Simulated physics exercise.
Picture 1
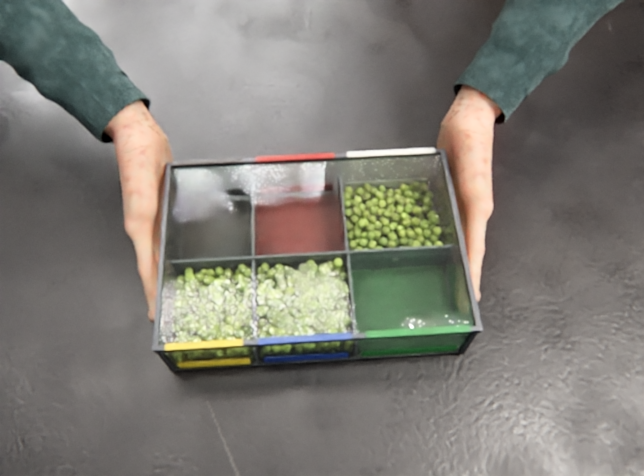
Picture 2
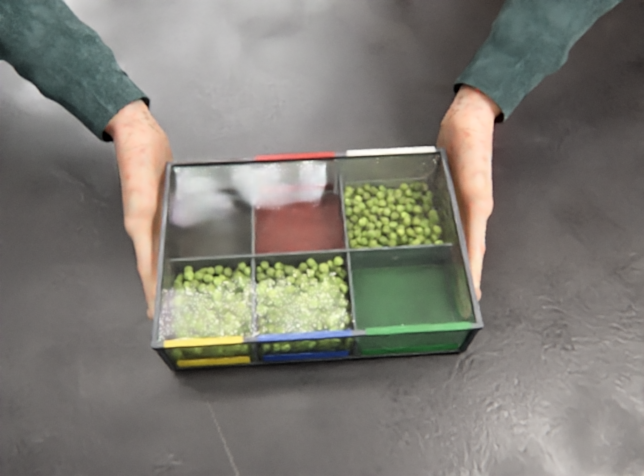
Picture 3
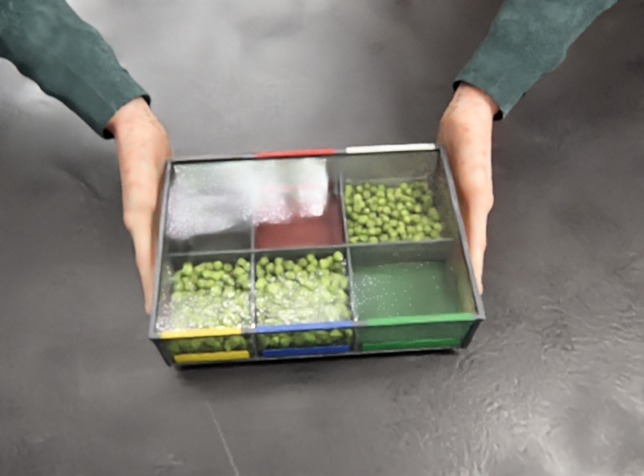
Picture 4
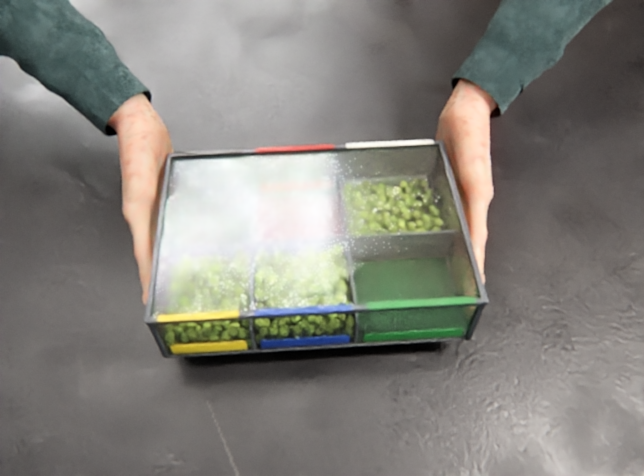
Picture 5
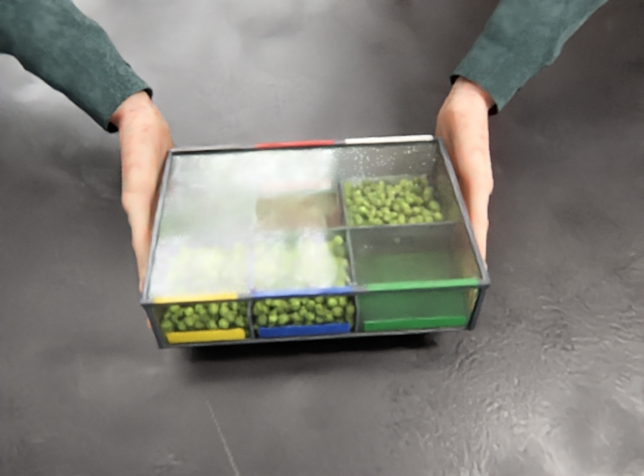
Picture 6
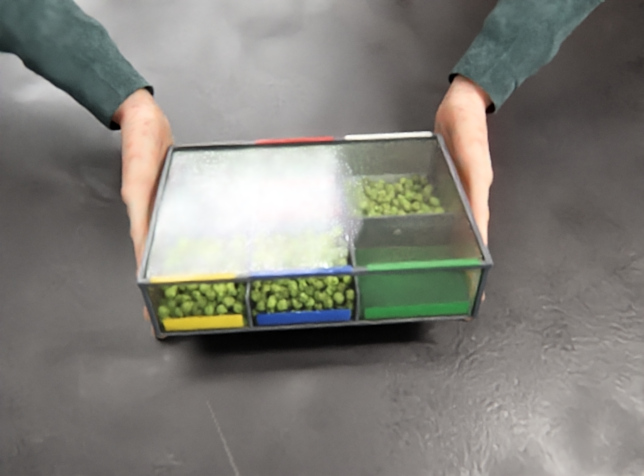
Two hands gradually tilt a lidded, divided box of green peas, raising its back edge.
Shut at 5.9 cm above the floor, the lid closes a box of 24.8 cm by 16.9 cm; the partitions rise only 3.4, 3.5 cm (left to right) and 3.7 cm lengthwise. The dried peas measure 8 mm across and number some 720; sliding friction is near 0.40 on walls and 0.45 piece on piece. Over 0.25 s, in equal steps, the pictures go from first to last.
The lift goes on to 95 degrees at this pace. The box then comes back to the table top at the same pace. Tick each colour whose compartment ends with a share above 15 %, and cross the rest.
Red: Tick. Blue: Cross. Green: Cross. Yellow: Cross. White: Tick. Black: Tick.
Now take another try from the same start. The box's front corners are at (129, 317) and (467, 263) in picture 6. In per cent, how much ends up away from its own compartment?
Some 60 %.
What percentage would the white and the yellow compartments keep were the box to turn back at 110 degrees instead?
Then the white compartment would keep 30 per cent and the yellow one 0 per cent.
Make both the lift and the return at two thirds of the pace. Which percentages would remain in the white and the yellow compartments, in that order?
The white compartment would end with 30 per cent and the yellow compartment with 10 per cent.
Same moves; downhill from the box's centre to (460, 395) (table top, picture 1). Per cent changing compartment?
Near 45 percent, give or take.
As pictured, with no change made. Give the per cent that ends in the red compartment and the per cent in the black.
Final shares - red 30 percent, black 25 percent.
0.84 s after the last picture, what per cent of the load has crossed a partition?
Near 30 in a hundred.
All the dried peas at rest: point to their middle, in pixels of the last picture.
Est. centre at rest: (294, 219) px.
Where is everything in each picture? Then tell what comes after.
Box tilt 0 degrees, front corners at (158, 346) and (476, 327); blue 40 %, yellow 35 %, white 25 %, in the first picture.
Box tilt 1 degrees, front corners at (157, 344) and (476, 324), in the second picture.
Box tilt 4 degrees, front corners at (155, 335) and (478, 315), lowest corner right back, in the third picture.
Box tilt 9 degrees, front corners at (151, 319) and (481, 299), lowest corner right back, in the fourth picture.
Box tilt 14 degrees, front corners at (147, 301) and (484, 282), lowest corner right back, in the fifth picture.
Box tilt 19 degrees, front corners at (144, 281) and (485, 263), lowest corner right back; blue 40 %, yellow 35 %, white 25 %, in the sixth picture.
Then, 0.84 s after the last picture, tilt 95 degrees; red 15 %, blue 25 %, yellow 20 %, white 25 %, black 15 %.
Then, 1.41 s after the last picture, tilt 41 degrees; red 30 %, blue 10 %, yellow 10 %, white 30 %, black 25 %.
Then, 2.03 s after the last picture, tilt 0 degrees; red 30 %, blue 10 %, yellow 10 %, white 30 %, black 25 %.
In the end, red 30 %, blue 10 %, green 0 %, yellow 10 %, white 30 %, black 25 %.
